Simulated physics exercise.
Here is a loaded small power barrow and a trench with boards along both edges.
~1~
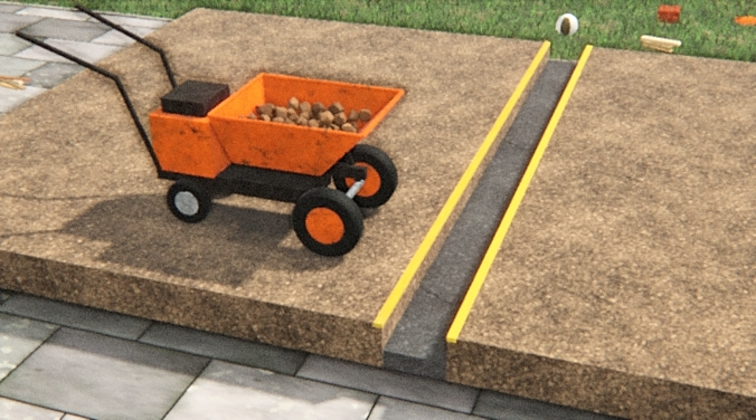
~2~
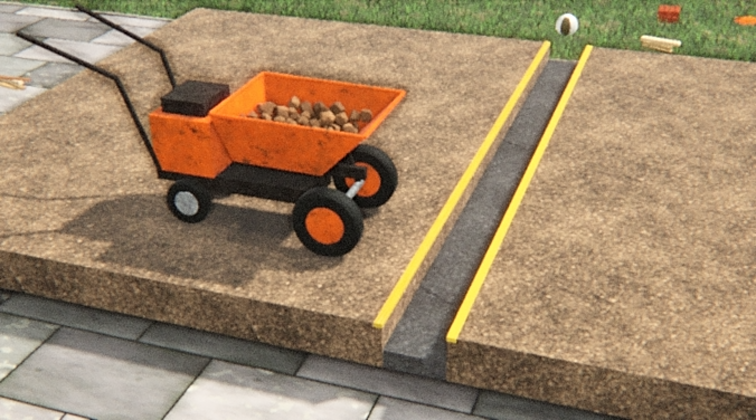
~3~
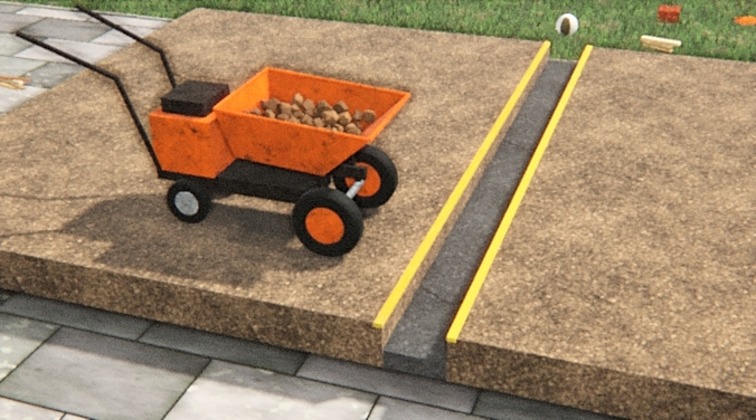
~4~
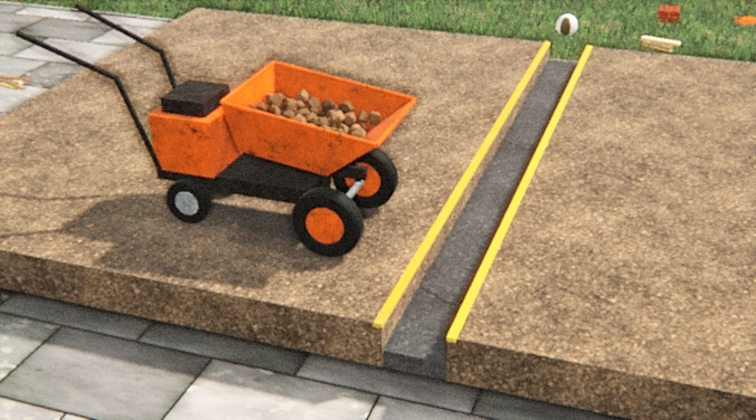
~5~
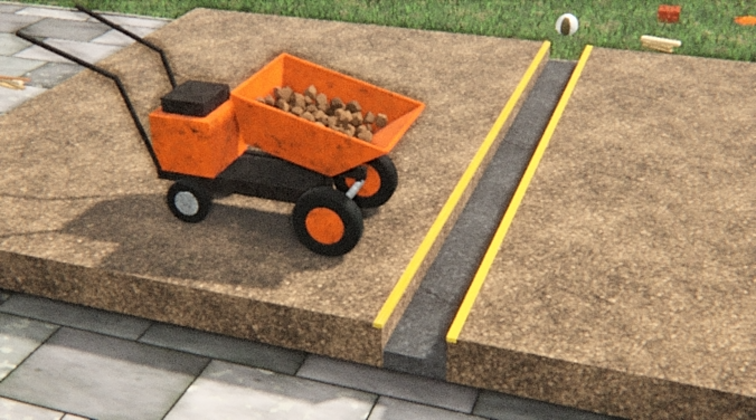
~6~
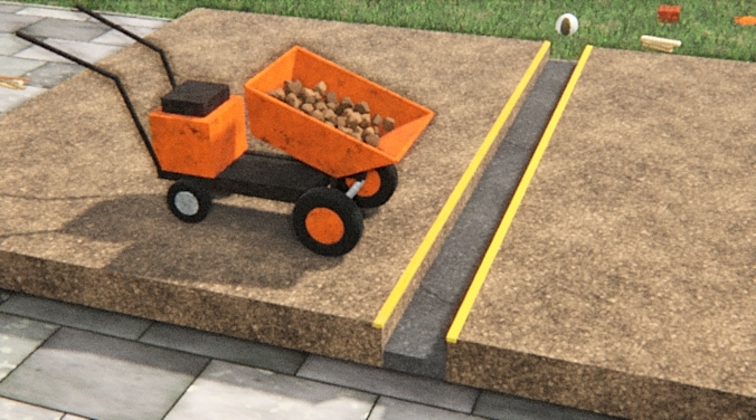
In the video, an orange power barrow loaded with brown clods stands on bare ground to the left of a trench edged with yellow boards. Its skip starts level, then gradually tilts forward to the right while the wheels stay still.
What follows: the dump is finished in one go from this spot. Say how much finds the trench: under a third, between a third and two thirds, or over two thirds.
In the trench: Over two thirds.
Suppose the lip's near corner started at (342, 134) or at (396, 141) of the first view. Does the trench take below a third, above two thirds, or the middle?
At the first place above two thirds, at the second under a third.
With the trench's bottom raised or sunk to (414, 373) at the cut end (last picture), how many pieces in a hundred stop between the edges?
Near 90 %.
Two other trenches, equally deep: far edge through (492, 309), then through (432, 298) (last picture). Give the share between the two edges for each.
First some 100, then 10 per cent.
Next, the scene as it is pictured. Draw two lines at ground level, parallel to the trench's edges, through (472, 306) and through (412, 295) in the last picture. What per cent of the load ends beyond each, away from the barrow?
In turn 10 and 90 in a hundred.
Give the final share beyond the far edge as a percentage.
Near 15 %.
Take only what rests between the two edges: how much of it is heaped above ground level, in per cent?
Close to 10 per cent.
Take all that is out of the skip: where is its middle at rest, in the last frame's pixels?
Roughly at (467, 261).
Shortly afterwards, skip tipped steeply; the whole lot in the skip.
Next, skip tipped right over; near two thirds in the skip; near a third in or heaped over the trench; only a few beyond it.
Some moments later, skip tipped right over; only a few in the skip; the bulk in or heaped over the trench; a little beyond it.
In the end, skip tipped right over; the bulk in or heaped over the trench; a little beyond it.
